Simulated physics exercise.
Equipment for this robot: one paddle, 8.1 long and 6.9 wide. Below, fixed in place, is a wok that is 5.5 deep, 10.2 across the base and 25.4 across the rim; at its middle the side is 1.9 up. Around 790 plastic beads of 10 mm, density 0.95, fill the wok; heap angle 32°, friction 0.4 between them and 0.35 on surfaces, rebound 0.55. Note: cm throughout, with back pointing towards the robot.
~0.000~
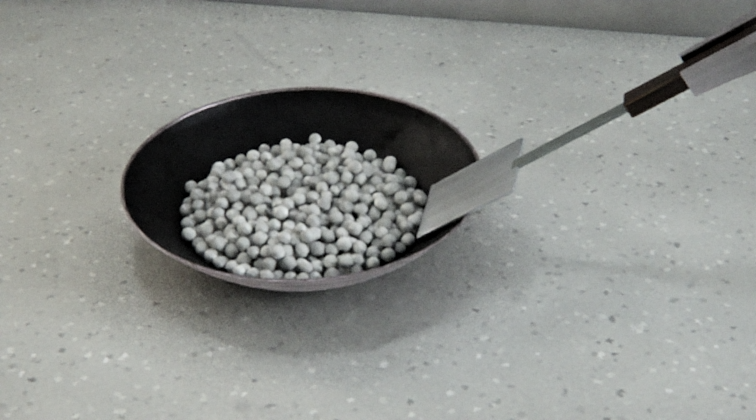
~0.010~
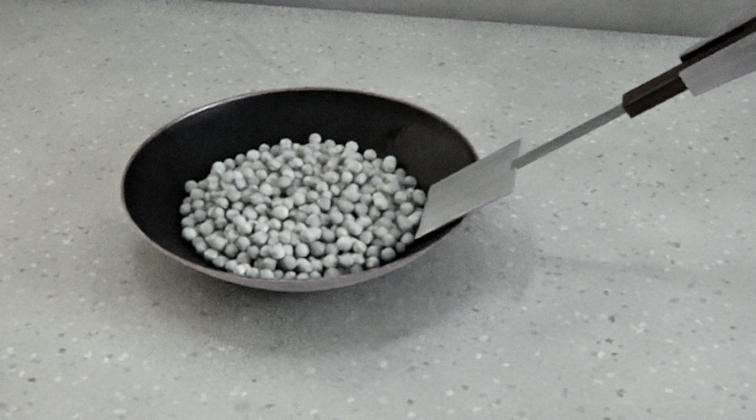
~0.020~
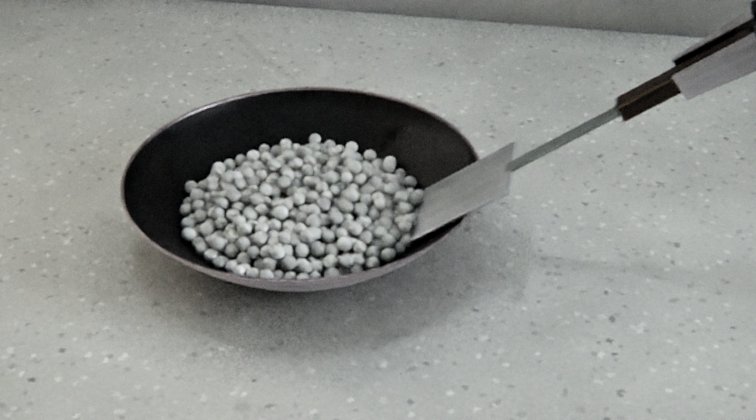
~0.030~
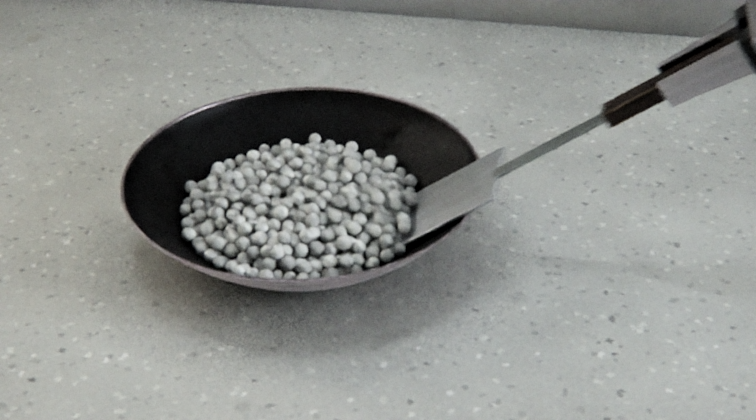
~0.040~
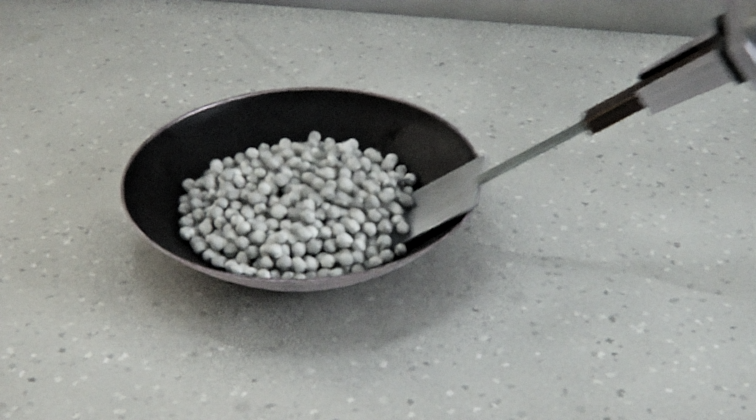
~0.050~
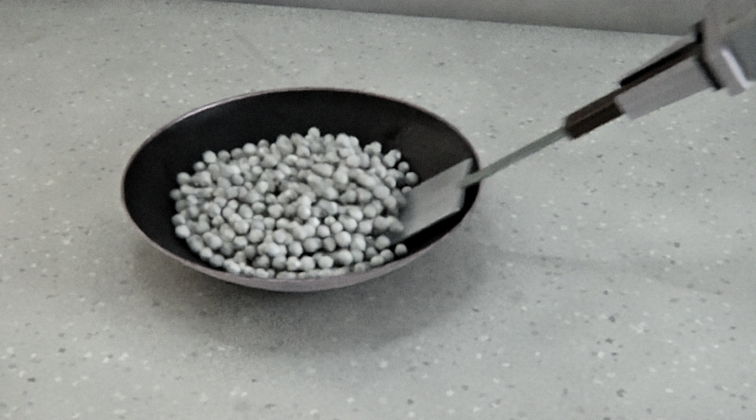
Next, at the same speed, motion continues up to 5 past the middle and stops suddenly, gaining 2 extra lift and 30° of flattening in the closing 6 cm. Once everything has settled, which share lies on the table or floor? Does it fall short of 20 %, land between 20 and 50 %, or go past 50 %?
It falls short of 20 %.
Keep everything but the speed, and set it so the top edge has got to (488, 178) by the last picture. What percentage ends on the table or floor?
Some 0 percent.
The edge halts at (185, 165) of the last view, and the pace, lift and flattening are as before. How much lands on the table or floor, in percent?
I'd put it near 40 per cent.
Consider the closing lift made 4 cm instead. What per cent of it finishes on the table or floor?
Some 15 in a hundred.
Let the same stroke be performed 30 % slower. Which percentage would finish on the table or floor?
Estimated share: Some 0 %.
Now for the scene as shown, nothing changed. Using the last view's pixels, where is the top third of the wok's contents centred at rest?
About (203, 171).
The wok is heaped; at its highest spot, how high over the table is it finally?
Near 7.0 centimetres high.
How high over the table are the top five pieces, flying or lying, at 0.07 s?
I'd put it close to 6 cm.
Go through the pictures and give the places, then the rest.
In the first picture, the paddle top edge at (519, 163), sloping 37°; upper third of the load around (305, 199), from x 185 to 420, top at y 140; 790 in the wok.
In the second picture, the paddle top edge at (518, 164), sloping 37°; upper third of the load around (305, 199), from x 185 to 420, top at y 140.
In the third picture, the paddle top edge at (512, 167), sloping 37°; upper third of the load around (304, 199), from x 185 to 420, top at y 140.
In the fourth picture, the paddle top edge at (499, 173), sloping 37°; upper third of the load around (305, 198), from x 185 to 415, top at y 140.
In the fifth picture, the paddle top edge at (482, 179), sloping 37°; upper third of the load around (308, 197), from x 185 to 410, top at y 135.
In the sixth picture, the paddle top edge at (464, 184), sloping 37°; upper third of the load around (301, 193), from x 175 to 410, top at y 135; 790 in the wok.
After 0.07 s, sloping 36°, highest piece 7 above the table; 790 in the wok.
After 0.10 s, sloping 27°, highest piece 8 above the table; 790 in the wok.
After 0.31 s, sloping 7°, highest piece 8 above the table; 737 in the wok, 34 on the table or floor, 19 on the blade or in flight.
After 1.36 s, sloping 7°, highest piece 7 above the table; 735 in the wok, 55 on the table or floor.
In the end, 735 in the wok, 55 on the table or floor. That is 7 % on the table or floor.
